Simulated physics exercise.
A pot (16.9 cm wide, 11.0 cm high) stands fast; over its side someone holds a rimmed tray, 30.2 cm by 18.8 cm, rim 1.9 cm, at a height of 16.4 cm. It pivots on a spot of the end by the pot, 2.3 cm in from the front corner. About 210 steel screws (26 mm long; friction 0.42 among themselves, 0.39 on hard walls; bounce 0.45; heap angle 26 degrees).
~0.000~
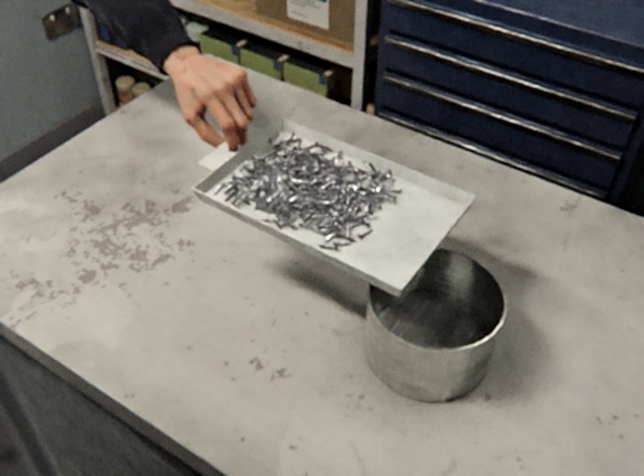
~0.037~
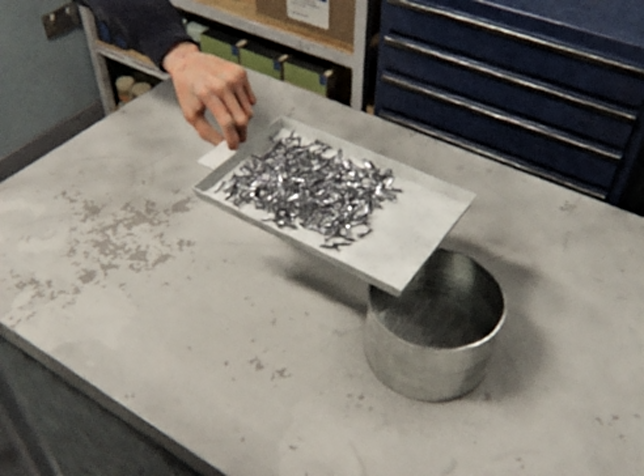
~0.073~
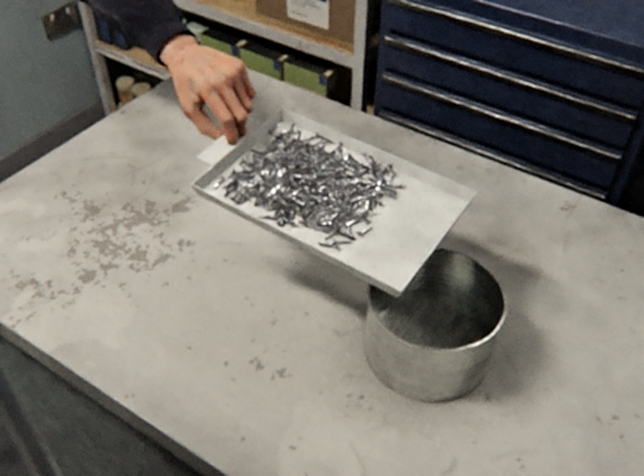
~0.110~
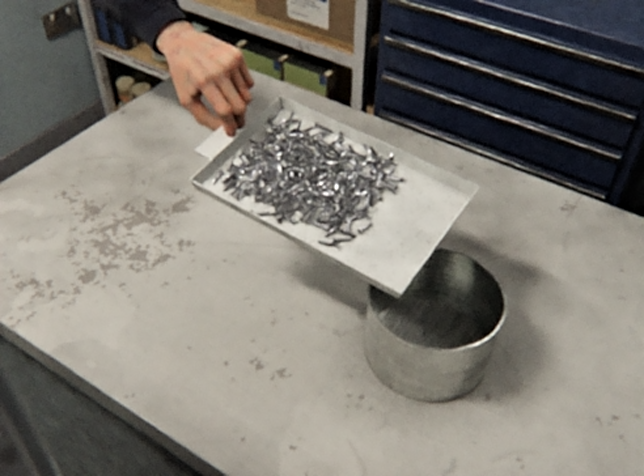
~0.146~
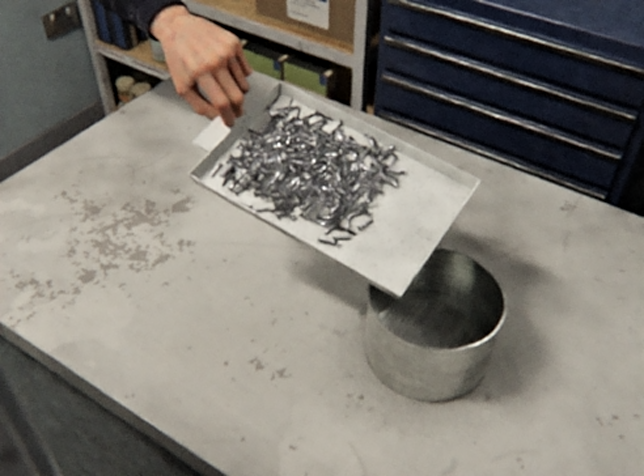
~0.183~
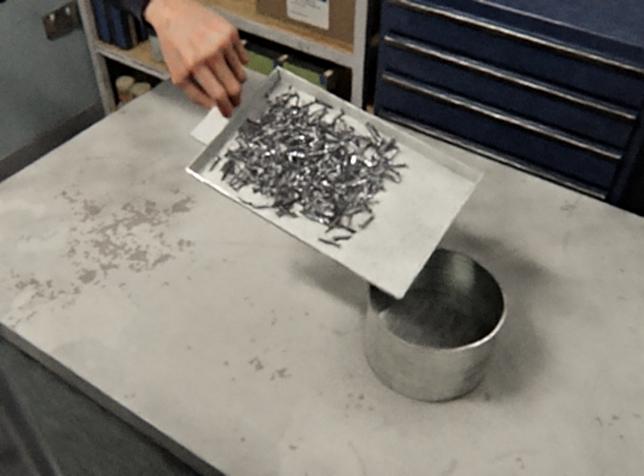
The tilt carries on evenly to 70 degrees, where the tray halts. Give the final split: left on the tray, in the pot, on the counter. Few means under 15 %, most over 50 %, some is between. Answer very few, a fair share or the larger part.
Tray very few, pot very few, counter the larger part.
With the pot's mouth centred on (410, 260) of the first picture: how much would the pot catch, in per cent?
About 0 per cent.
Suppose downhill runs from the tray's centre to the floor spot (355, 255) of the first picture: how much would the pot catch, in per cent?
About 10 per cent.
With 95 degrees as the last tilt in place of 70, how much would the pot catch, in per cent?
Then about 0 per cent.
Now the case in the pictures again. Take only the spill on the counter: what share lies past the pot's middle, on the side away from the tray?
About 50 per cent.
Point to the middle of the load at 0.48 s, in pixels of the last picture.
Near (308, 204).
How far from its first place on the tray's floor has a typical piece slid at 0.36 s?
About 2 cm.
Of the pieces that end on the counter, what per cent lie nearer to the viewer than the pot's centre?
Roughly 100 per cent.
After 0.36 s, tilt 46 degrees; the tray holds 100 %, the pot 0 %.
Then, at 0.48 s, tilt 64 degrees; the tray holds 100 %, the pot 0 %.
After 0.72 s, tilt 70 degrees; the tray holds 20 %, the pot 0 %.
In the end, at 2.0 s, tray 5 %, pot 0 %, counter 95 %.
